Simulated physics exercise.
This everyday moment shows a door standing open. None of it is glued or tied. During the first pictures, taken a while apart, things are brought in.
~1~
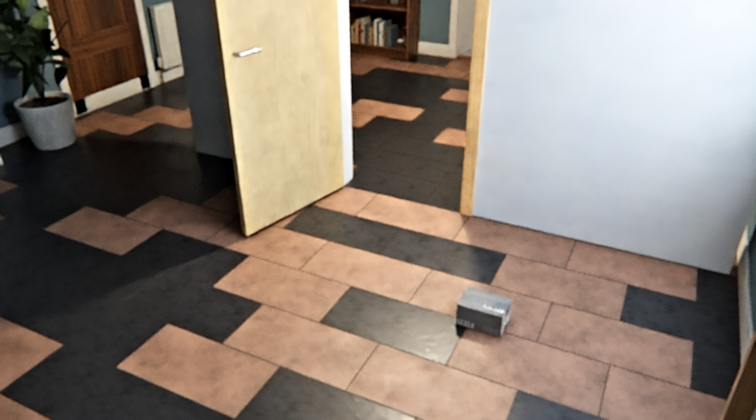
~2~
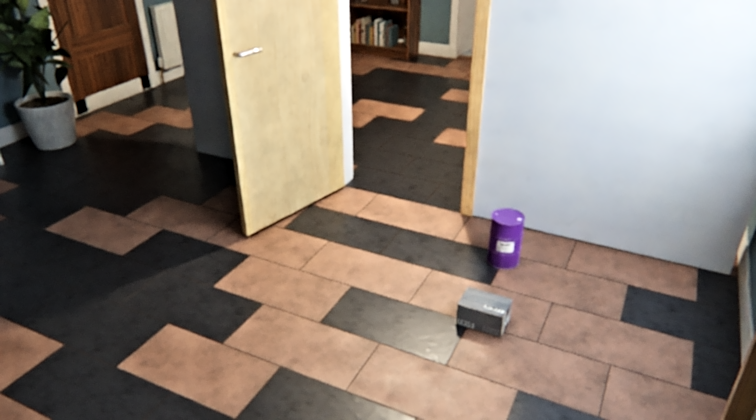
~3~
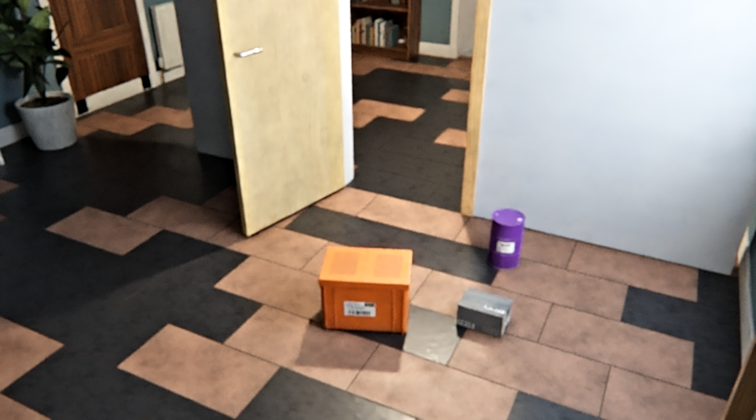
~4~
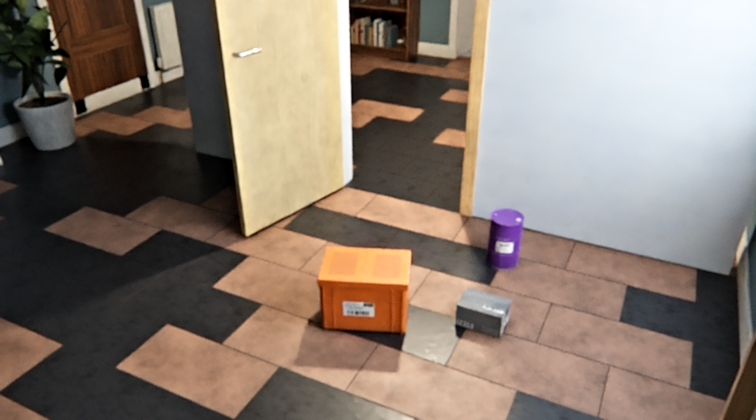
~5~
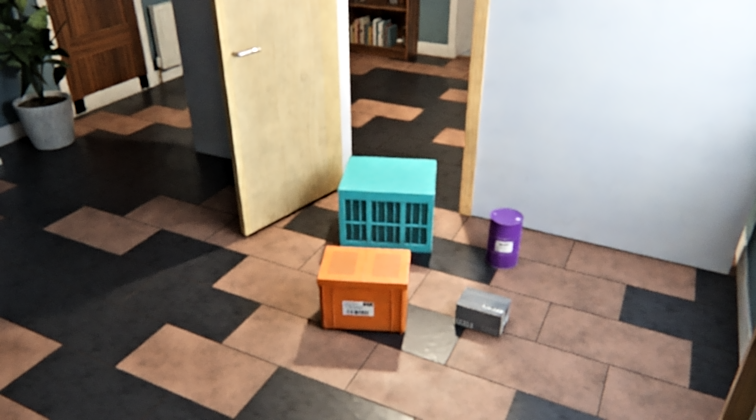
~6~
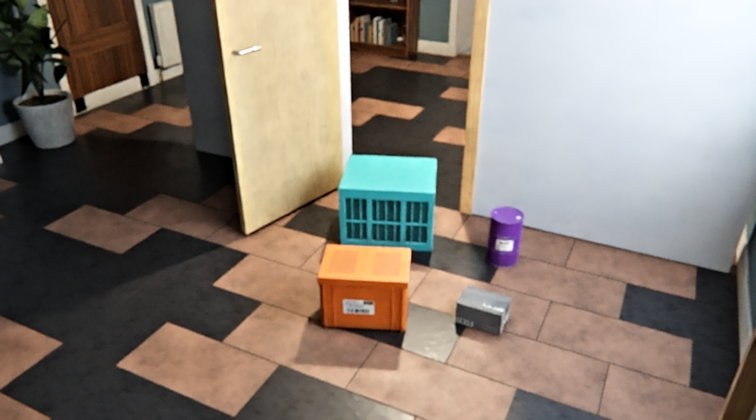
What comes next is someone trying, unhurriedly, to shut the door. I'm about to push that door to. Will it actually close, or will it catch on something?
My guess: Door kept ajar.
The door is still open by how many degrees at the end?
Roughly 65 degrees open.
Then, 0.50 s past the last view, door 91° open.
Then, 0.80 s past the last view, door 75° open.
Finally, door 63° open; all 4 still in place. Final places as the last picture's camera would see them, turquoise chest near (390, 202).
